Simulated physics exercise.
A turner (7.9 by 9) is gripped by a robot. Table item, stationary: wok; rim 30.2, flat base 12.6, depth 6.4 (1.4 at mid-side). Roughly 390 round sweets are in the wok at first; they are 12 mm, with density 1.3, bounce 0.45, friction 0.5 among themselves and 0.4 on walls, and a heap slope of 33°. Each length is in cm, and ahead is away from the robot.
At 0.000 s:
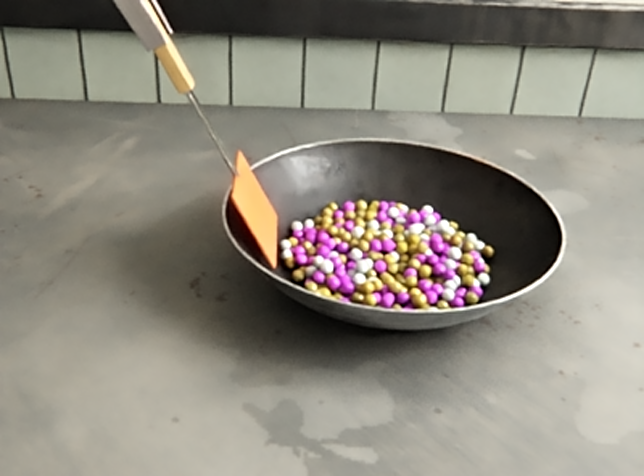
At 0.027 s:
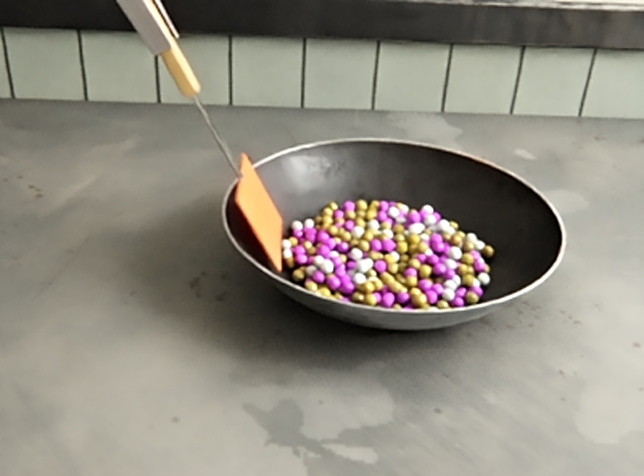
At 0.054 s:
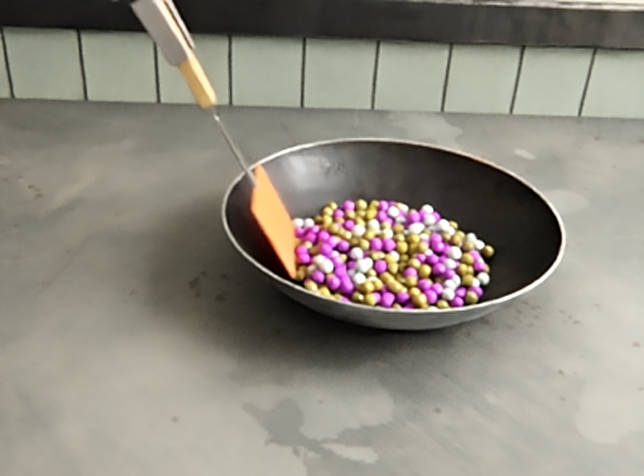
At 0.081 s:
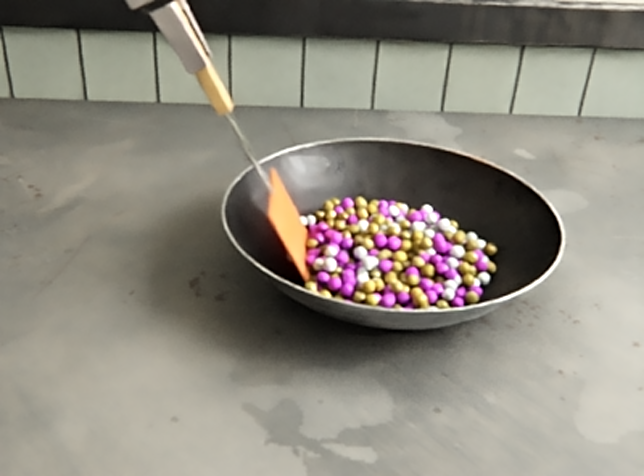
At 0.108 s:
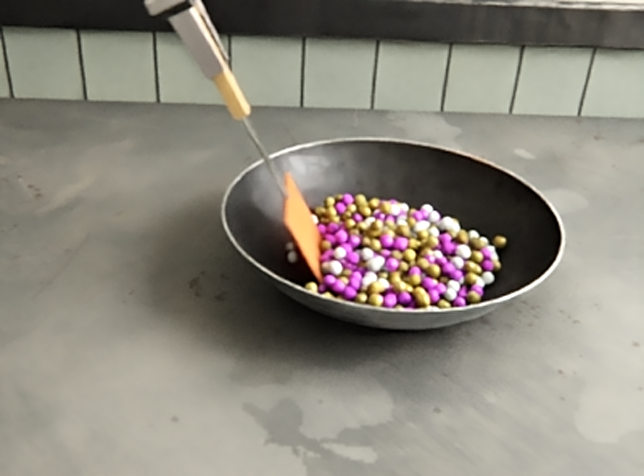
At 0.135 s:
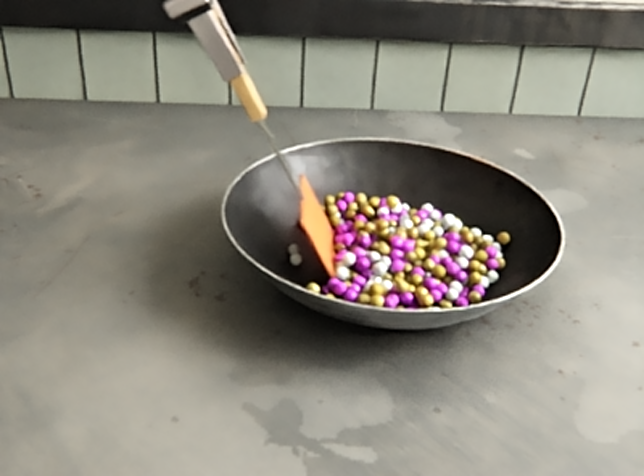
An orange turner moves right through the wok, pushing purple, gold and white balls slightly rightward.
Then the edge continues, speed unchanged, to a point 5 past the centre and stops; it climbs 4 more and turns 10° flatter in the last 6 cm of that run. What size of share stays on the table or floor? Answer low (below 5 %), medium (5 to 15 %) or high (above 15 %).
Low.
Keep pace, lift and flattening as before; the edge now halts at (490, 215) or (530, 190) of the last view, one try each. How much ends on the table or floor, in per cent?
Around 5 per cent for the first try and 25 per cent for the second.
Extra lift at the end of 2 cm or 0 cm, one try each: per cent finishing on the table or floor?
First try around 0 percent, second try around 0 percent.
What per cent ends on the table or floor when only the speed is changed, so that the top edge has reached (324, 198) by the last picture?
That share would be about 0 percent.
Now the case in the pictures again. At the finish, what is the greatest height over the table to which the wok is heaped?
Close to 5.0 centimetres high.
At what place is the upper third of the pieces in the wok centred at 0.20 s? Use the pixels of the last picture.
At about (437, 245).
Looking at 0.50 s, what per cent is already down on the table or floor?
Some 0 per cent of the load.
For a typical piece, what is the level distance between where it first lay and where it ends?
The answer is about 3 cm.
After 0.20 s, sloping 63°, highest piece 4 above the table; 392 in the wok.
After 0.27 s, sloping 58°, highest piece 5 above the table; 392 in the wok.
After 0.50 s, sloping 53°, highest piece 5 above the table; 392 in the wok.
After 1.55 s, sloping 53°, highest piece 5 above the table; 392 in the wok.
In the end, 392 in the wok. That is 0 % on the table or floor.
